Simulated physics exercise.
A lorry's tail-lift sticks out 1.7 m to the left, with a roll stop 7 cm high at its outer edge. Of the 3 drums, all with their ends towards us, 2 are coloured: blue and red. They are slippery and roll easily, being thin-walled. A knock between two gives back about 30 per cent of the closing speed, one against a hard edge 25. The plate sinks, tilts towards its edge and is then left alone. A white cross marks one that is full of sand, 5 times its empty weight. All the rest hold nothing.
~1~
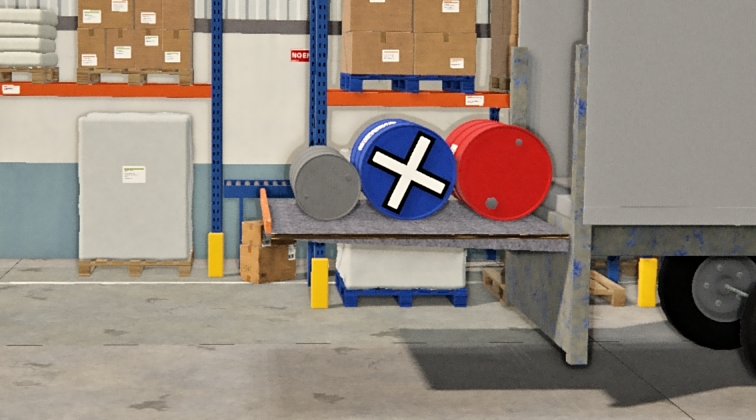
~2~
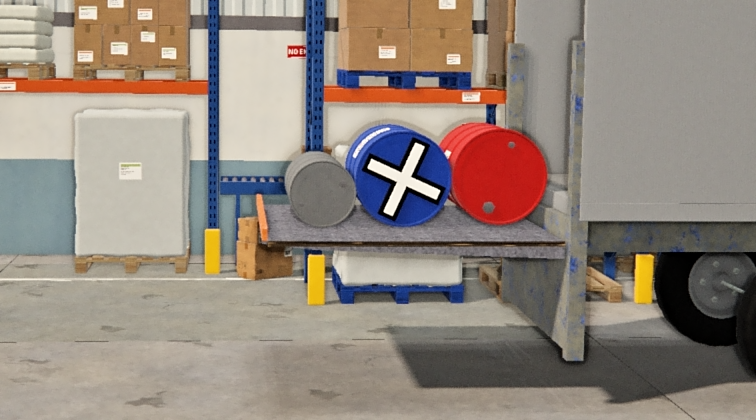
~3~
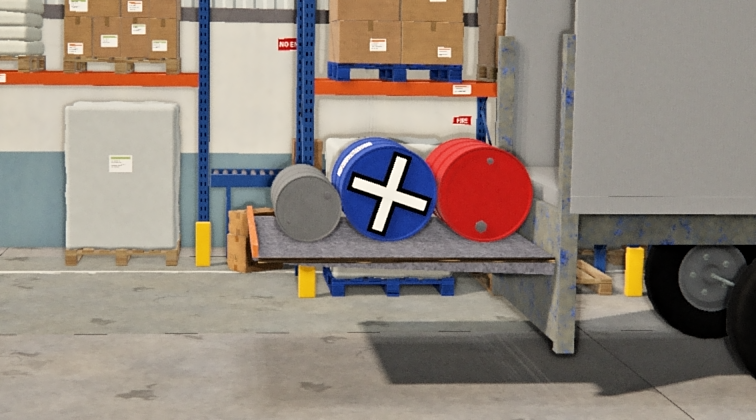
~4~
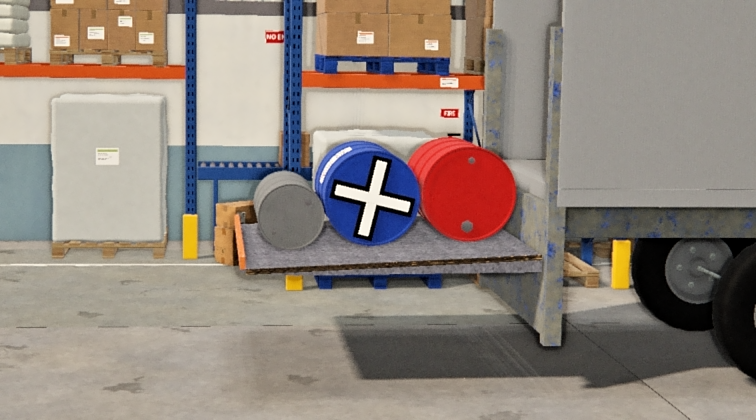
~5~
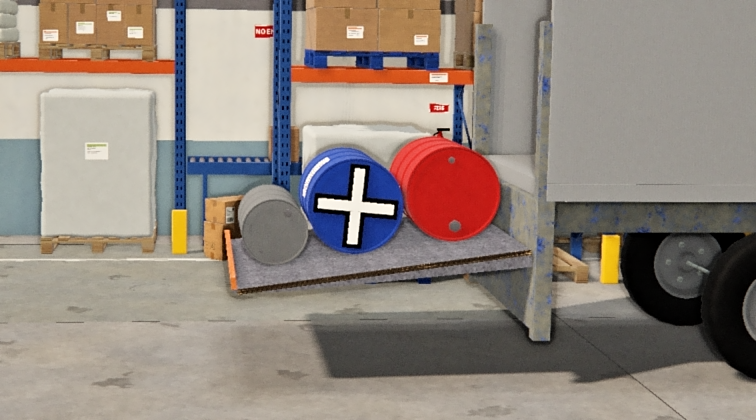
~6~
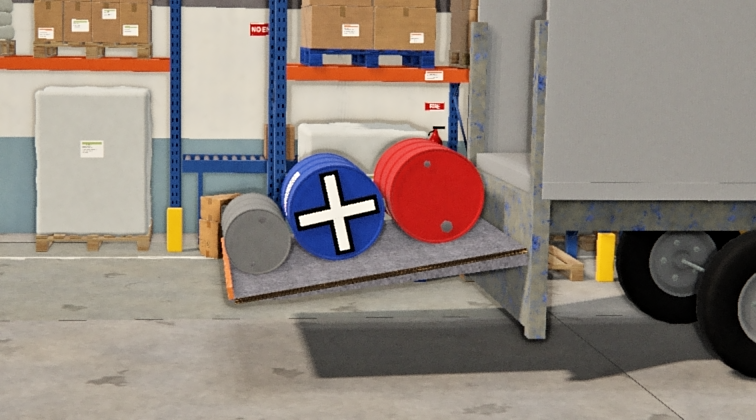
A lorry's tail-lift lowers and tilts down to the left, carrying grey, blue and red drums.
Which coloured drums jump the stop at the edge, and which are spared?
The blue drum stays on the plate, the red is held back.
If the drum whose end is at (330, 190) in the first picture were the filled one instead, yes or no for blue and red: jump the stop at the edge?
In that case blue no, red no.
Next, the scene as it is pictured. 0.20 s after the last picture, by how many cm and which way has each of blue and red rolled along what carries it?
Blue 20 left, red 20 left.
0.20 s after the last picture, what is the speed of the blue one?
Near 0.0 m/s.
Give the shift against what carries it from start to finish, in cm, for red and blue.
Red 20, blue 20.
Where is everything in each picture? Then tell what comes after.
The first picture shows blue at (409, 173), red at (506, 174); plate level; stop at (268, 227); white cross at (409, 173).
The second picture shows blue at (404, 180), red at (501, 177); plate level.
The third picture shows blue at (390, 195), red at (486, 195); plate level.
The fourth picture shows blue at (373, 199), red at (470, 195); plate tilted 3°; stop at (243, 263).
The fifth picture shows blue at (357, 207), red at (454, 194); plate tilted 8°.
The sixth picture shows blue at (338, 214), red at (438, 196); plate tilted 10°; stop at (231, 293).
Then, 0.20 s after the last picture, blue is on the plate, 65 cm from the stop; red is on the plate, 125 cm from the stop; 0 over the stop so far.
Then, 0.30 s after the last picture, red is on the plate, 120 cm from the stop, rolling left; no change for blue; 0 over the stop so far.
Then, 0.40 s after the last picture, no change for blue and red; 0 over the stop so far.
At rest (0.70 s after the last picture), blue is on the plate, 65 cm from the stop; red is on the plate, 120 cm from the stop; 0 over the stop so far.
